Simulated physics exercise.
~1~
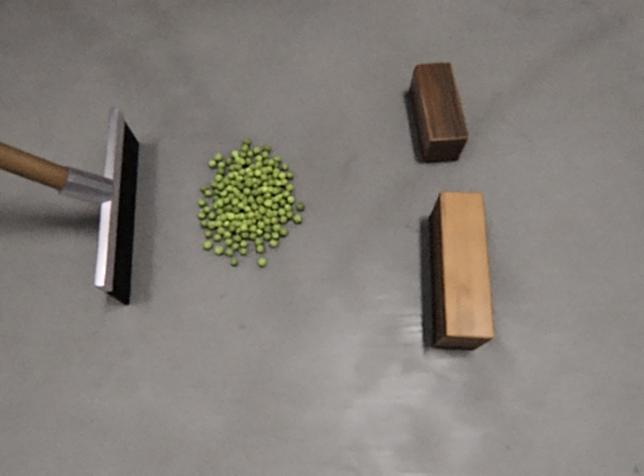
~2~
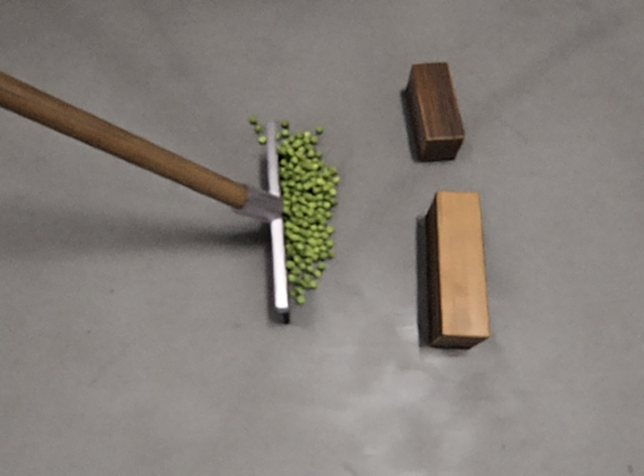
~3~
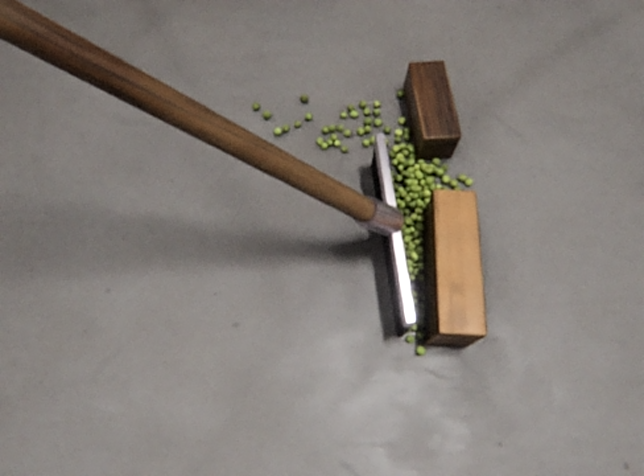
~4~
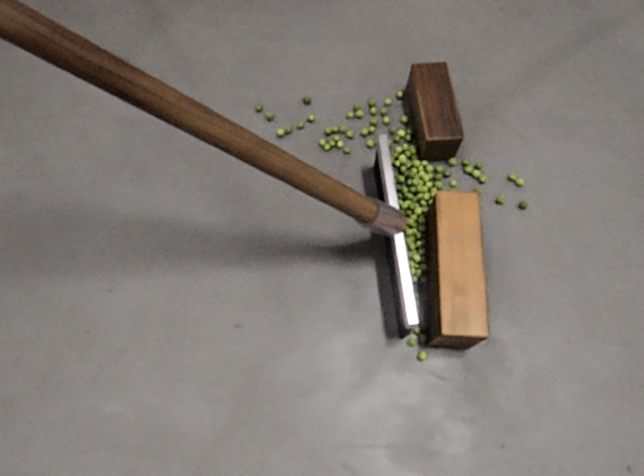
In the video, a wooden-handled squeegee pushes a pile of green peas rightward across a gray floor toward two wooden blocks, where most are held up against them while some trail behind and a few pass through the gap as the blade stops.
